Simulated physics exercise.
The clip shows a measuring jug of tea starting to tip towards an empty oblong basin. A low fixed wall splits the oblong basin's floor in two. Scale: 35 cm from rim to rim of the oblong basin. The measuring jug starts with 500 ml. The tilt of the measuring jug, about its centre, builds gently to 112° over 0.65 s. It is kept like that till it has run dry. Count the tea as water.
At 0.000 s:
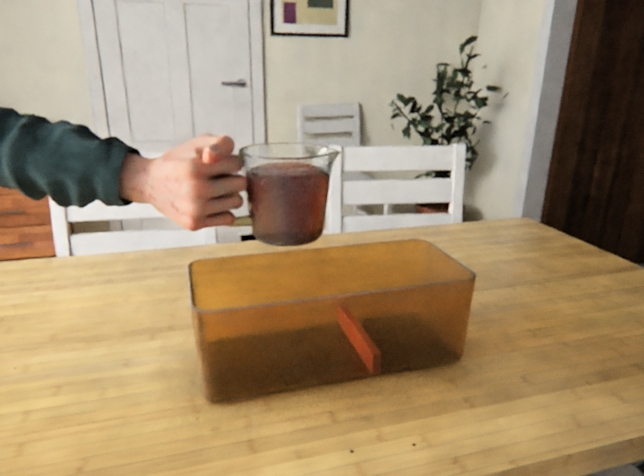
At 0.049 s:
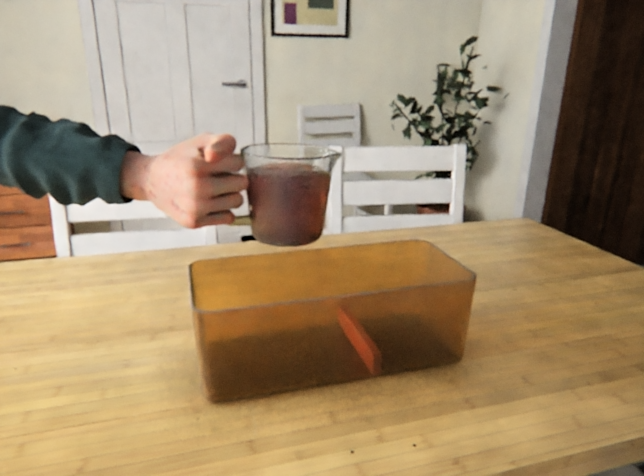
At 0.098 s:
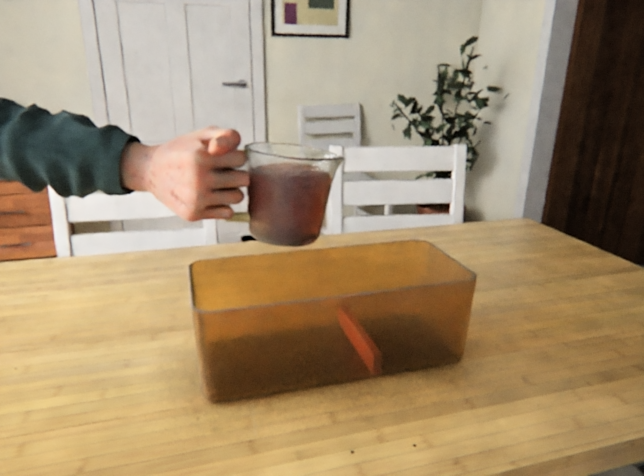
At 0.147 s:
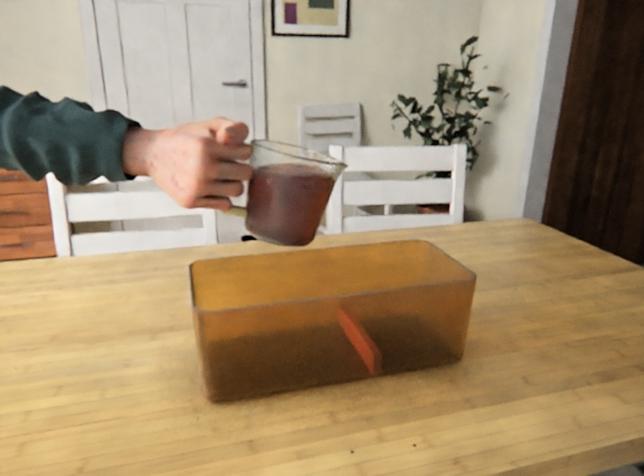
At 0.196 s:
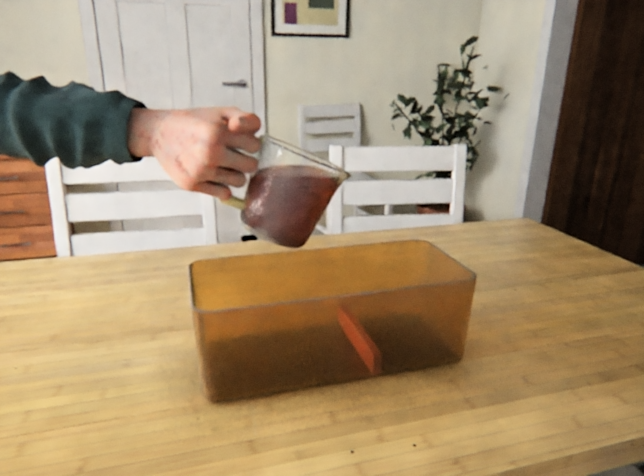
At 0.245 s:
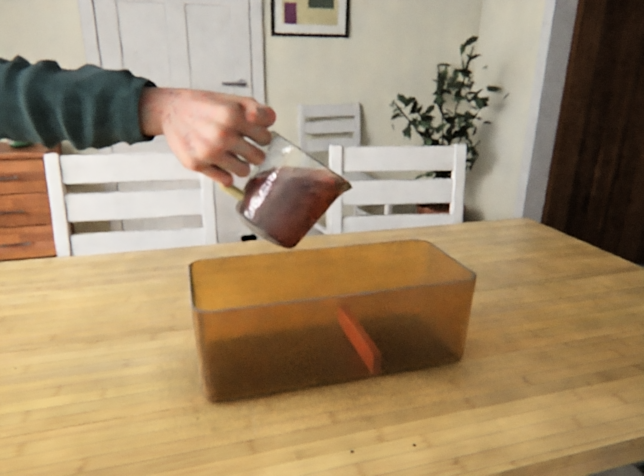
At the start, a hand in a dark green sleeve holds a clear measuring jug of dark reddish tea upright above an oblong amber basin on a wooden table. The hand then gradually tilts the jug to the right, until it leans steeply with the tea near its lip.
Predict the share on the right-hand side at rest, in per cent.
Roughly 68 per cent is past the wall.
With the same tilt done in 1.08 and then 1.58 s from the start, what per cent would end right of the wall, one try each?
In turn about 75 and 80 per cent.
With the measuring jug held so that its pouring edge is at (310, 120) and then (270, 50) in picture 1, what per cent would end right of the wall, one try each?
First 30, then 10 per cent.
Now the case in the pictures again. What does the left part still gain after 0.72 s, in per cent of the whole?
Some 8 per cent.
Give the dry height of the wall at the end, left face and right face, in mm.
Some 24 mm on the left and 10 mm on the right.
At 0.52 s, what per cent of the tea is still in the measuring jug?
Near 44 in a hundred.
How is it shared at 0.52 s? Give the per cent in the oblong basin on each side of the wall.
Near 3 on the left, 30 on the right.
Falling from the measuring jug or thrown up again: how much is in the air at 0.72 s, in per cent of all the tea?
Some 4 per cent.
After 0.52 s the tilt is 101° and 45 per cent is still to pour, 3 is left of the wall and 29 right of it.
After 0.72 s the tilt is 112° and 4 per cent is still to pour, 23 is left of the wall and 68 right of it.
After 0.92 s the tilt is 112° and 0 per cent is still to pour, 30 is left of the wall and 70 right of it.
After 1.15 s the tilt is 112° and 0 per cent is still to pour, 31 is left of the wall and 68 right of it.
In the end 31 per cent lies left of the wall, 68 right of it and 1 outside.
